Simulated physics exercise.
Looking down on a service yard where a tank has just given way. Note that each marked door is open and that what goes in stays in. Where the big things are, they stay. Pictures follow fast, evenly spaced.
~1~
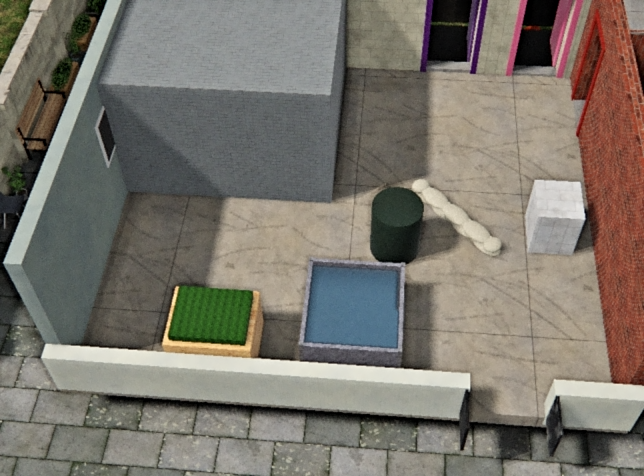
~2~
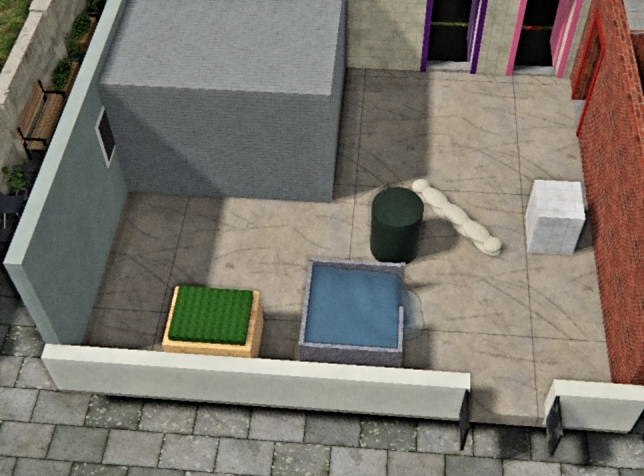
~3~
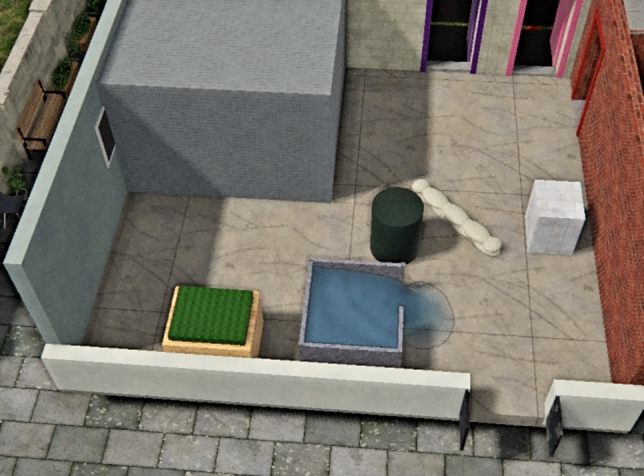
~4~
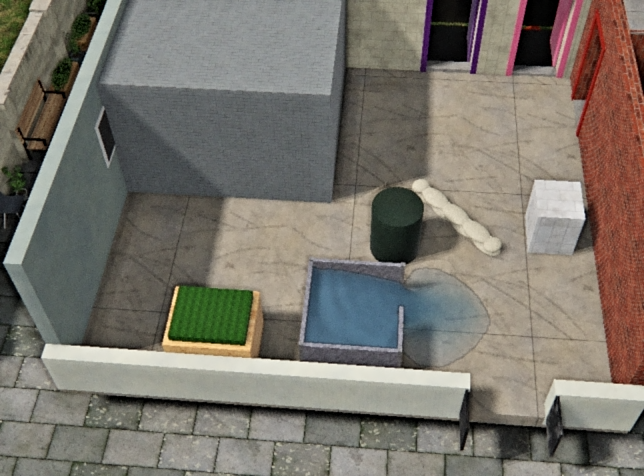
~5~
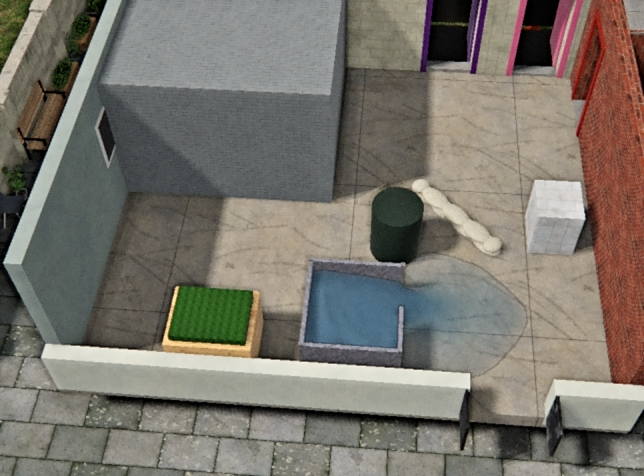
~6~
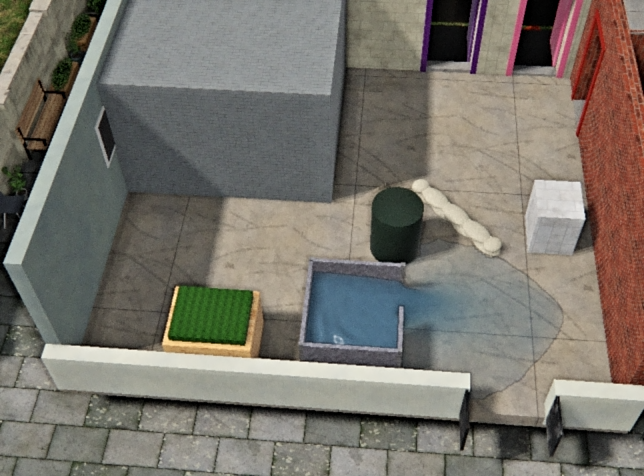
Water pours from a gap in the right side of a square blue-filled tank in a walled, paved yard, seen from high above by a still camera. A green-topped box sits left of the tank, a dark green cylinder and a lumpy cream strip behind it, and a pale block near the red brick wall. The water spreads rightward in a widening, rounded sheet across the paving.
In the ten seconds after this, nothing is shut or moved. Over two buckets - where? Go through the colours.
My prediction: The purple door counts as not over; the red door counts as not over; the pink door counts as not over.
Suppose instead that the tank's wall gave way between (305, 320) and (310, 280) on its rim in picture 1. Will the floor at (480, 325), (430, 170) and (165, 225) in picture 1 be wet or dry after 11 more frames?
The three spots, in order, are spared, spared and inundated.
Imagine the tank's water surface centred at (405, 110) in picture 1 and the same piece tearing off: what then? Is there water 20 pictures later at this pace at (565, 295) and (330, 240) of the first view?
I'd say swamped for the first and still dry for the second.
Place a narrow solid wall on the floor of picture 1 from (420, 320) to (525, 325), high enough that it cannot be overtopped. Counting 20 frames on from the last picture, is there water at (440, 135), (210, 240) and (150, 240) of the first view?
Lab note - spot 1 parched, spot 2 parched, spot 3 parched.
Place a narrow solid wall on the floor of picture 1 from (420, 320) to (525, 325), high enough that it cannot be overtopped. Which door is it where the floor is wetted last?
The purple door.
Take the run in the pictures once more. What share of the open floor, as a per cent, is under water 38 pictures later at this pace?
Around 50 percent.
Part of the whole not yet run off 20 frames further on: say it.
96 % or so.
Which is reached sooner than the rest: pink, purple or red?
Answer: The red door.
A moment on, water covers 20 % of the floor; the purple door not reached, the red door not reached, the pink door not reached.
Next, water covers 25 % of the floor; the purple door not reached, the red door not reached, the pink door not reached.
Then, water covers 35 % of the floor; the purple door not reached, the red door wet at the sill, nothing in, the pink door not reached.
Later, water covers 50 % of the floor; the purple door wet at the sill, nothing in, the red door wet at the sill, nothing in, the pink door under two buckets in.
In the end, water covers 65 % of the floor; the purple door wet at the sill, nothing in, the red door wet at the sill, nothing in, the pink door under two buckets in.
